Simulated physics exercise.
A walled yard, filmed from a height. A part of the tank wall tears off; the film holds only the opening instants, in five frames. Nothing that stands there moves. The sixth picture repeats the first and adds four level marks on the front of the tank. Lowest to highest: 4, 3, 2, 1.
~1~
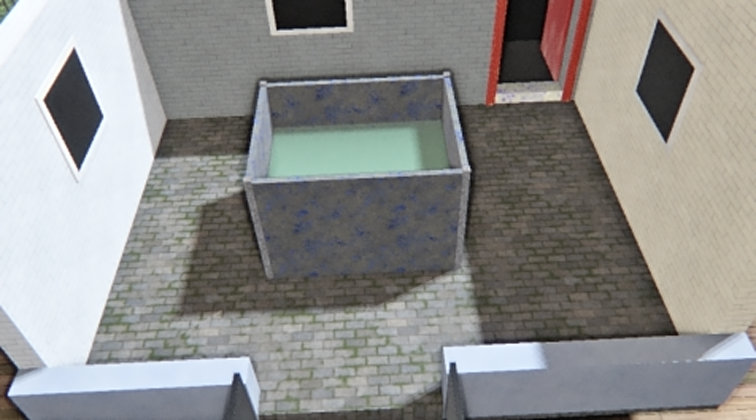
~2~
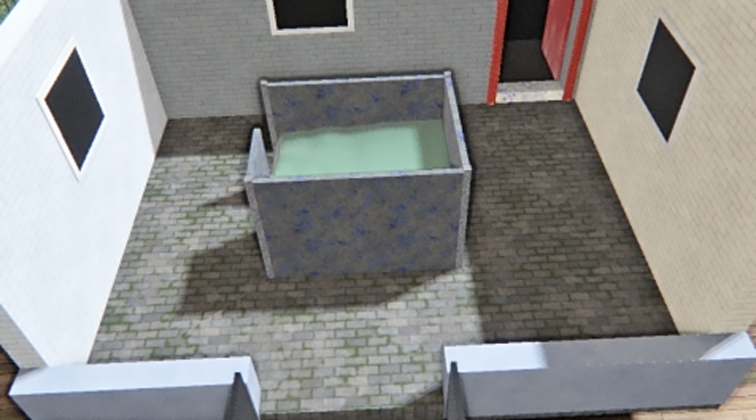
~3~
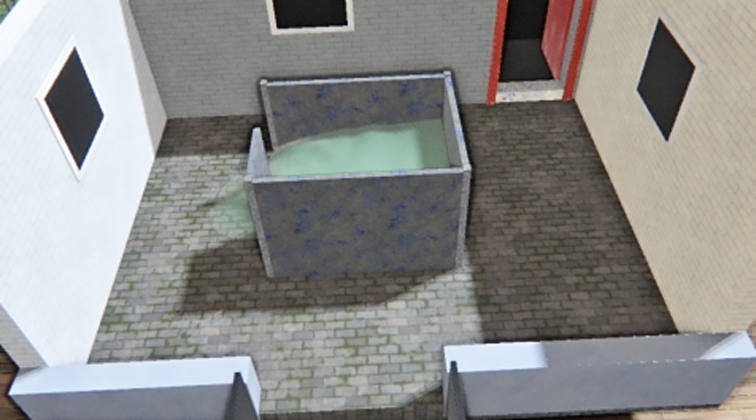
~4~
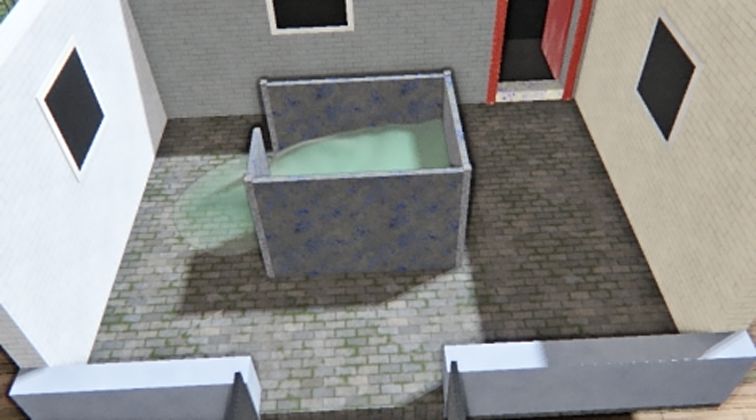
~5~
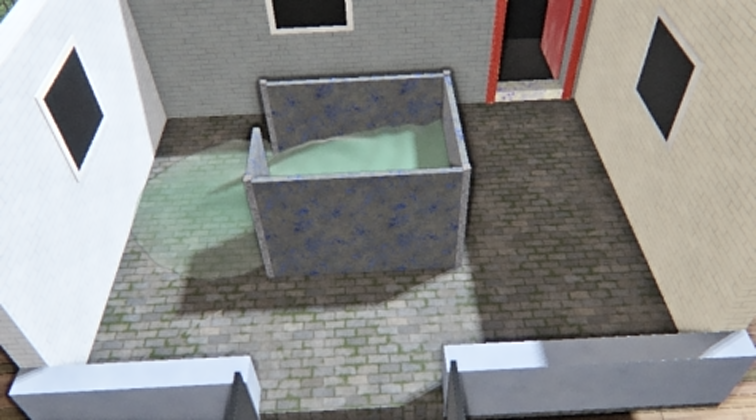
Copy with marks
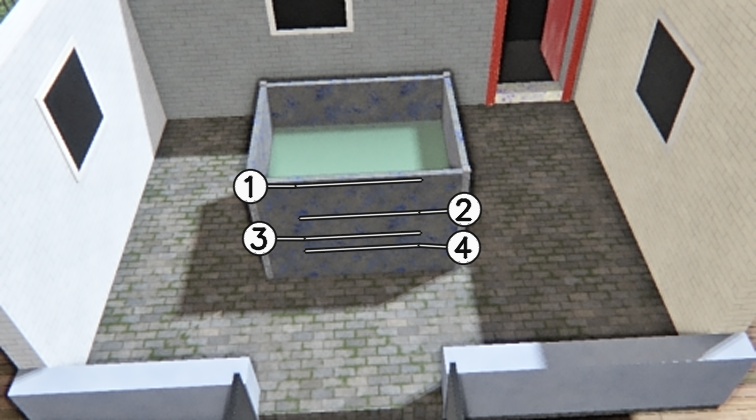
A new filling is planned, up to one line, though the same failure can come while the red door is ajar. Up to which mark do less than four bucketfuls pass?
2.
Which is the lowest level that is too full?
That would be 1.
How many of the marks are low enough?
Three of them.
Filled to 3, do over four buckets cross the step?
No.
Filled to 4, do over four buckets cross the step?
No, that is safe.
On the marked copy, 1 at (357, 183); 2 at (360, 215); 3 at (361, 235); 4 at (362, 248); from the bottom up 4, 3, 2, 1.
If 1 is chosen, about 12 bucketfuls get in.
If 2 is chosen, a splash gets over, under a bucket.
If 3 is chosen, nothing gets over.
If 4 is chosen, nothing gets over.
